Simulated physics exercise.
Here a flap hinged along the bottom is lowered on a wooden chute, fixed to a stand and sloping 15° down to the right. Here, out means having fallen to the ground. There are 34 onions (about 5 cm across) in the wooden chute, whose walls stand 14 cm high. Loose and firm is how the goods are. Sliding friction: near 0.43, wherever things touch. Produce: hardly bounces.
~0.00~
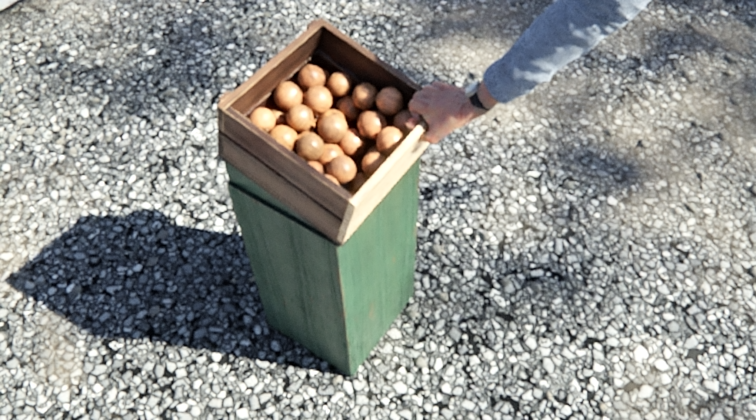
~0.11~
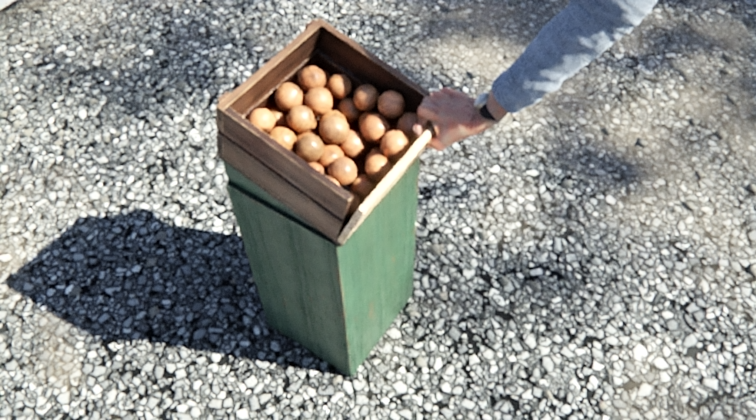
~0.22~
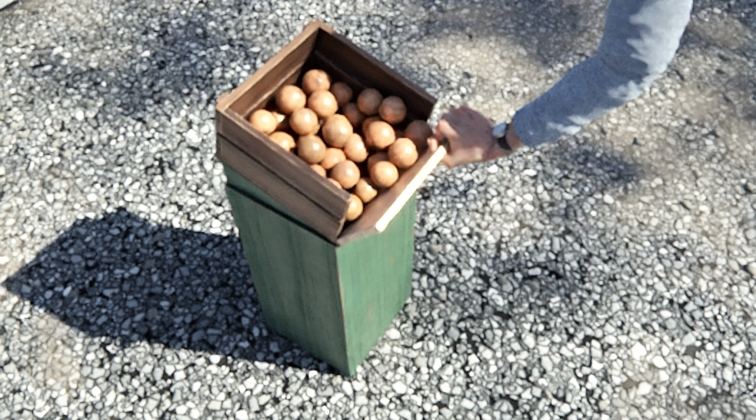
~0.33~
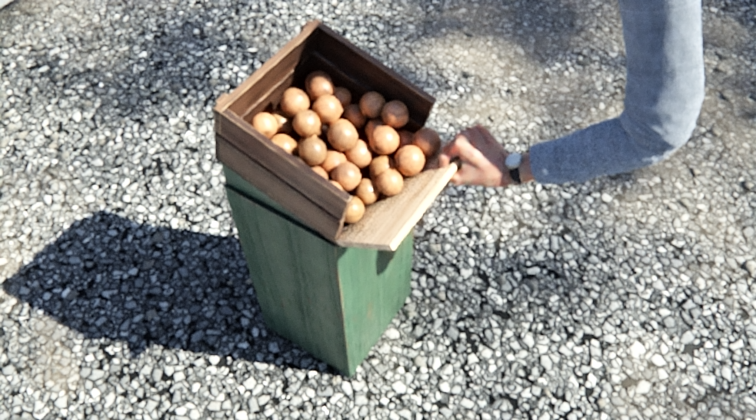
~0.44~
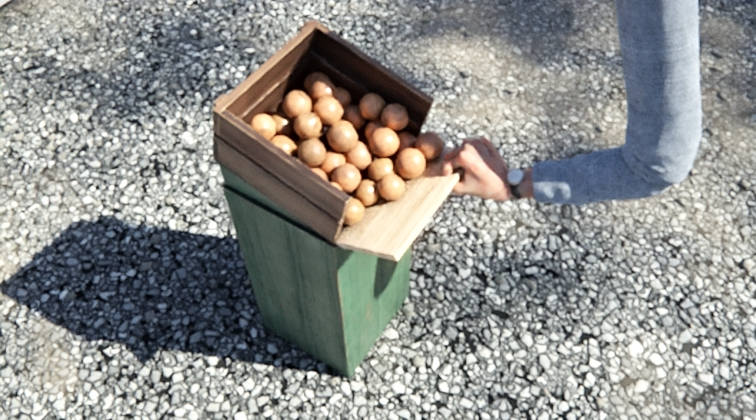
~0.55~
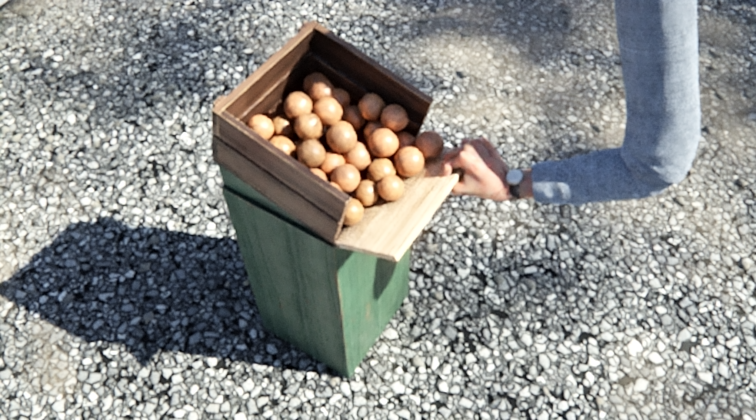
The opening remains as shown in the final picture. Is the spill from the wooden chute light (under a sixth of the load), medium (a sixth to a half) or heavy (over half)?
I expect under one sixth of it to drop out.
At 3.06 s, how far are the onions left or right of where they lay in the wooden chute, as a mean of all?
Mean shift: Around 2 cm, to the right.
After 0.95 s, the wooden chute has all 34.
After 1.46 s, the wooden chute has all 34.
After 2.16 s, the wooden chute has all 34.
Outcome (at 3.06 s), the wooden chute has all 34. Asked share, 0 of 34, 0 per cent.
